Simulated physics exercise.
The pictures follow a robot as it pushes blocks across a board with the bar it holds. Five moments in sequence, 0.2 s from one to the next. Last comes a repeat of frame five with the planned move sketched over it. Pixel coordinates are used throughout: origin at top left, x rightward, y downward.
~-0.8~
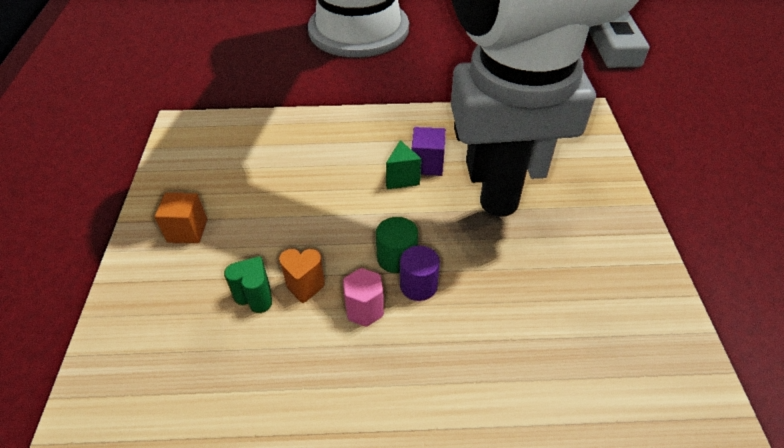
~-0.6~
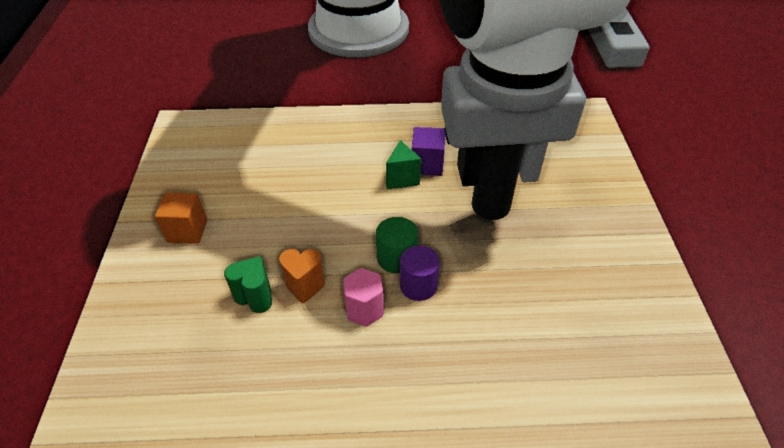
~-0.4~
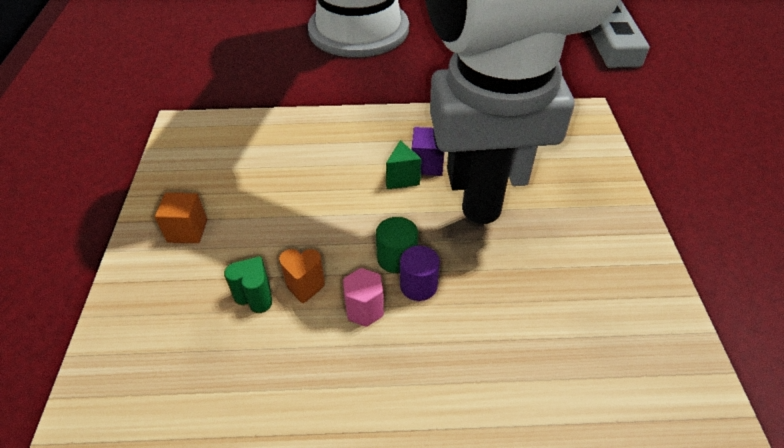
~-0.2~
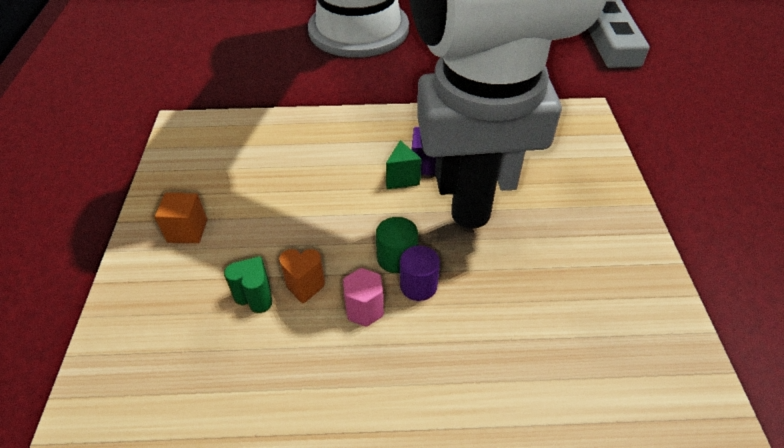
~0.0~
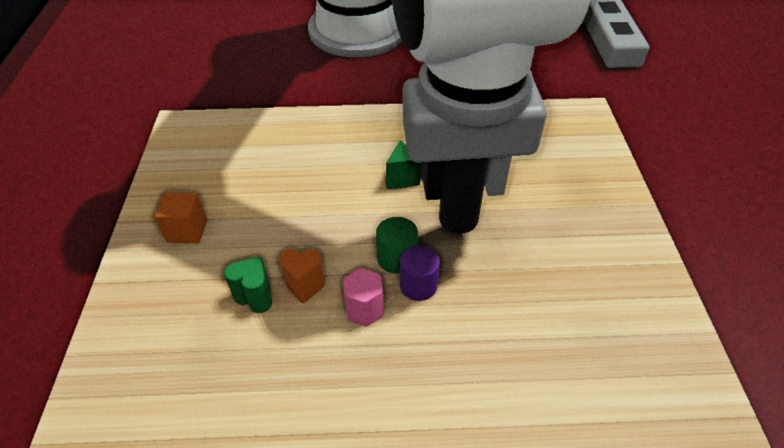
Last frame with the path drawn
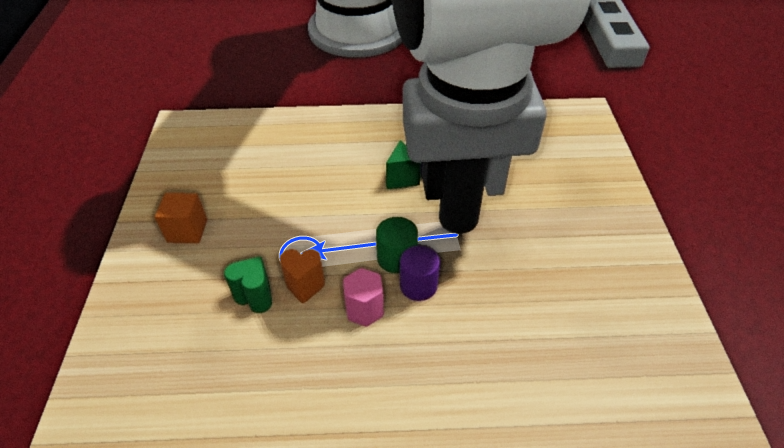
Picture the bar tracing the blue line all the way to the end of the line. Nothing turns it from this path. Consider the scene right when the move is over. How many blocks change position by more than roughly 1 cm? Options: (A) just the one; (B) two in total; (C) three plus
Choice A: Just the one.
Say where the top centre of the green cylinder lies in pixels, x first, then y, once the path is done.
Its top middle is near (342, 255).
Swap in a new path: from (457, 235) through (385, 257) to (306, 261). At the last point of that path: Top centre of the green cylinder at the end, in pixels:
It will end up at (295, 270).
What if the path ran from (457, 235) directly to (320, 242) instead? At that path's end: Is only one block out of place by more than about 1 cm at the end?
It seems so.
The drawn path runs in a line from (457, 235) to (301, 253).
On the path given first. One third of the way, bar at (405, 226); green cylinder at (378, 239).
Two thirds of the way, bar at (351, 232); green cylinder at (345, 254).
At the end, bar at (298, 239); orange heart-shaped block not moved; green cylinder at (342, 255).
